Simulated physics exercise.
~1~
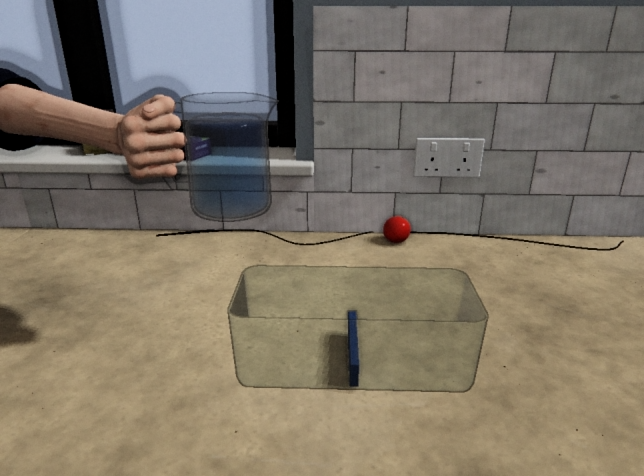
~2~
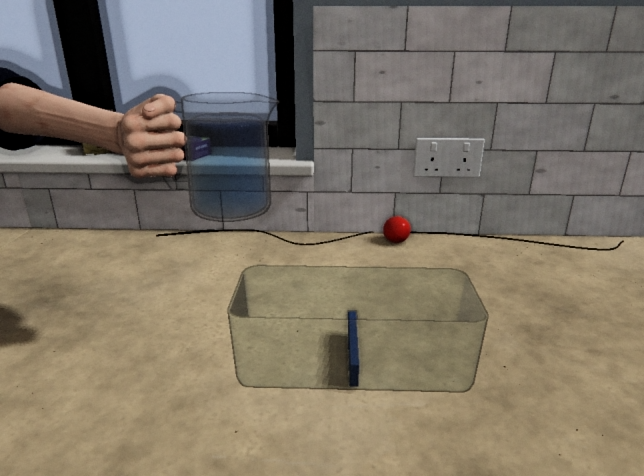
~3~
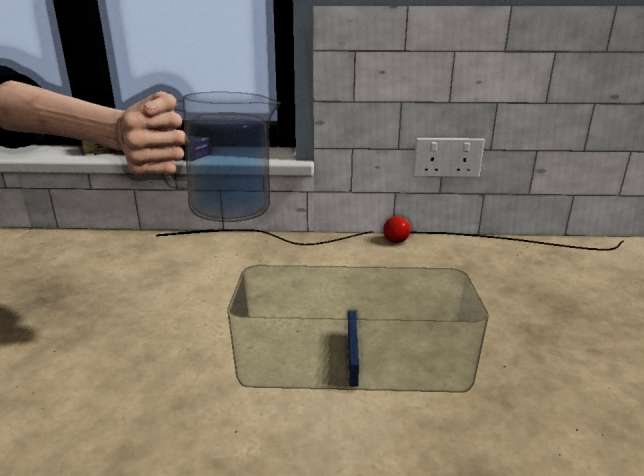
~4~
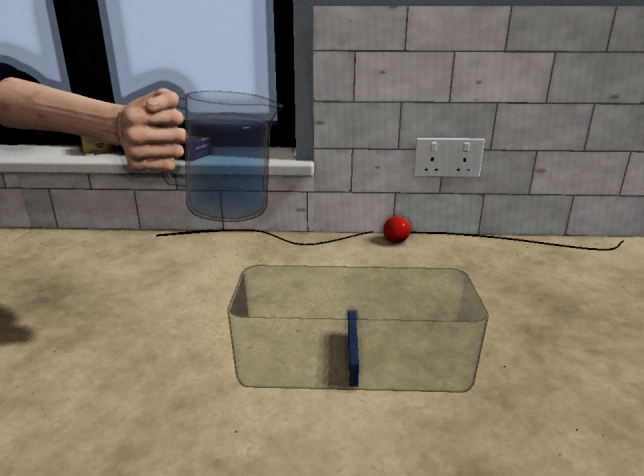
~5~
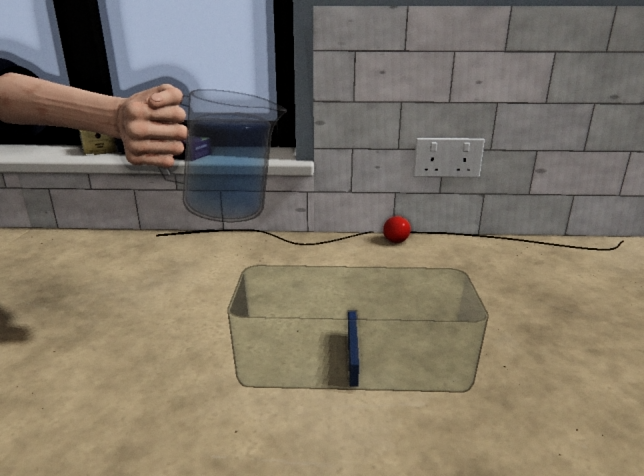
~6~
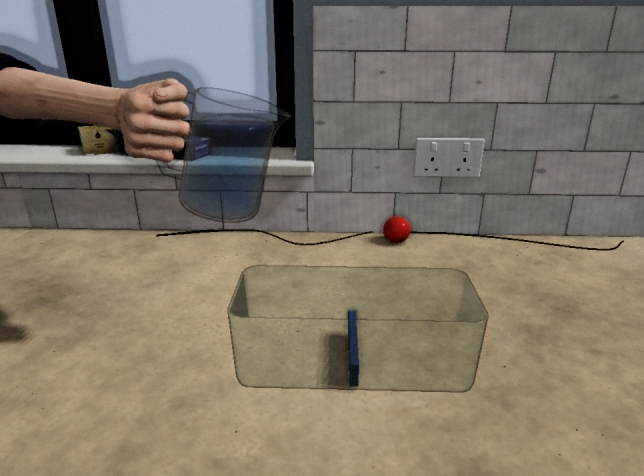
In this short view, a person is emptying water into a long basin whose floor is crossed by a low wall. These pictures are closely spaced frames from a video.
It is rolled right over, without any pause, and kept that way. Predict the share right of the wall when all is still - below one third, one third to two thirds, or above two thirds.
My call is that the right side sits mid-range, from a third up to two thirds.
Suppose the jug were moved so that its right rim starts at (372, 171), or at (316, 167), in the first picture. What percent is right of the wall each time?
Close to 90 in a hundred, and close to 65 in a hundred.
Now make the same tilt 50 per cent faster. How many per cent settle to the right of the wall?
Near 30 %.
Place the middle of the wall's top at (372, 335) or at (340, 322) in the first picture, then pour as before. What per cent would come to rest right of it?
5 %, then 60 %.
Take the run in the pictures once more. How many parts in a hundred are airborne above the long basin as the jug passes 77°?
Roughly 15 percent.
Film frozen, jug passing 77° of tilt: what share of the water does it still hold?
It still holds around 85 per cent there.
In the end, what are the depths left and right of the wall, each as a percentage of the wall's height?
It settles around 50 on the left side and around 40 on the right side.
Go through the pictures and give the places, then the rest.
The first frame shows tilt 0°; pouring edge (278, 100); surface from (189, 119) to (266, 120); the long basin's rim runs from (236, 290) to (476, 294); the wall's top is at (353, 336).
The second frame shows tilt 1°; pouring edge (279, 100); surface from (189, 118) to (266, 119).
The third frame shows tilt 2°; pouring edge (280, 102); surface from (190, 118) to (266, 121).
The fourth frame shows tilt 5°; pouring edge (283, 105); surface from (192, 118) to (269, 121).
The fifth frame shows tilt 9°; pouring edge (286, 109); surface from (193, 119) to (271, 121).
The sixth frame shows tilt 14°; pouring edge (290, 115); surface from (194, 128) to (275, 122).
A moment on, the jug is tipped on its side and 83 per cent is still to pour, 1 is left of the wall and 0 right of it.
Next, the jug is tipped right over and 26 per cent is still to pour, 16 is left of the wall and 28 right of it.
Then the jug is tipped right over and 1 per cent is still to pour, 50 is left of the wall and 42 right of it.
Later the jug is tipped right over and 0 per cent is still to pour, 54 is left of the wall and 43 right of it.
Finally, 54 per cent lies left of the wall, 43 right of it and 3 outside.
